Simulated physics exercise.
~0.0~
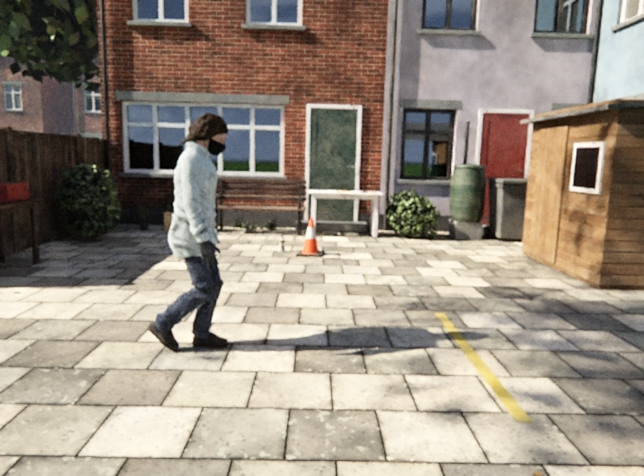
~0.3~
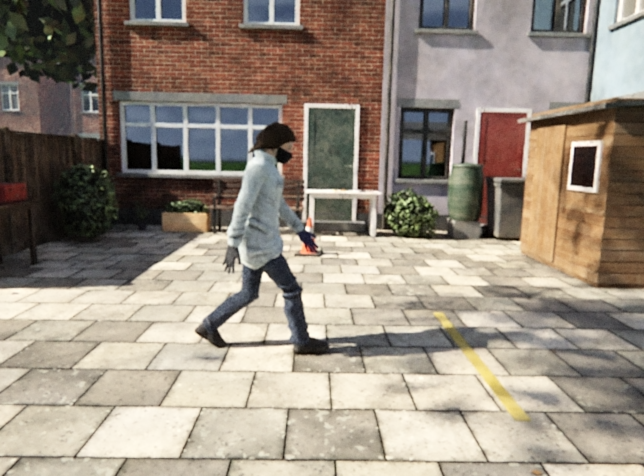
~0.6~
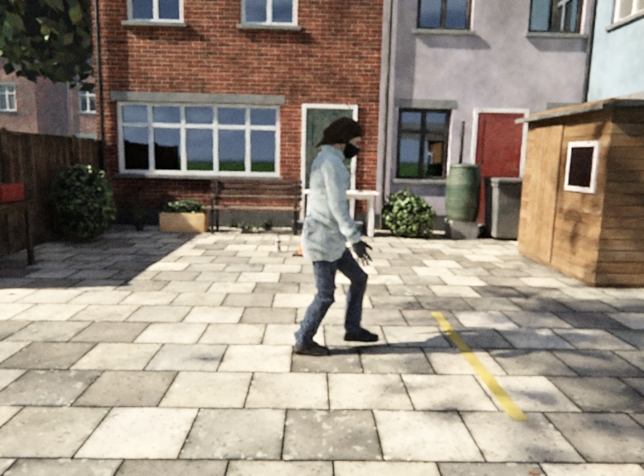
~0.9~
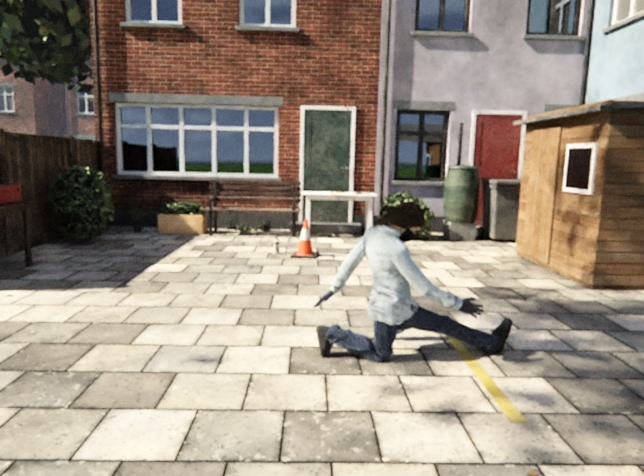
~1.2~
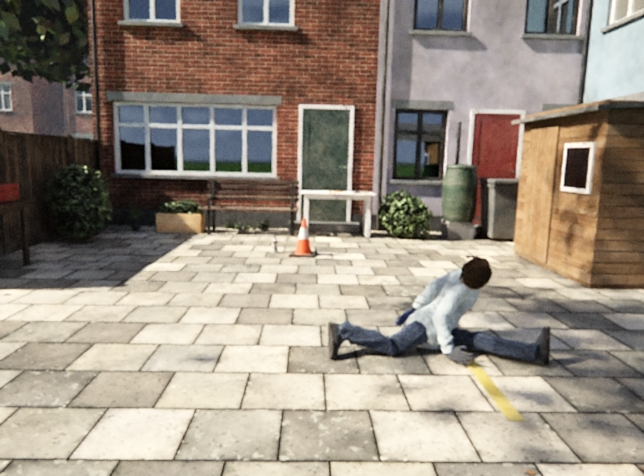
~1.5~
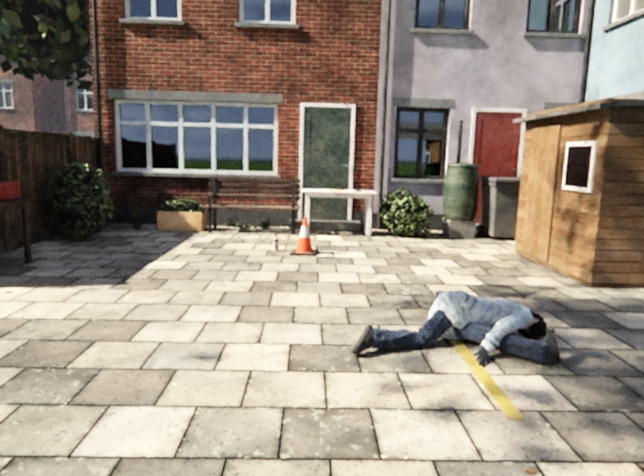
A paved yard is seen from standing height by a slightly swaying camera, facing a red brick house with a green door and a pale house with a red door. An orange and white cone stands near a bench and table, a wooden shed is at right, and a yellow strip marks the slabs. A person in a dark cap, pale blue top and jeans strides right, empty-handed. Short of the strip, the person drops low, legs splitting wide and arms spread. The torso tips forward and folds down, ending slumped with head and chest beyond the strip.
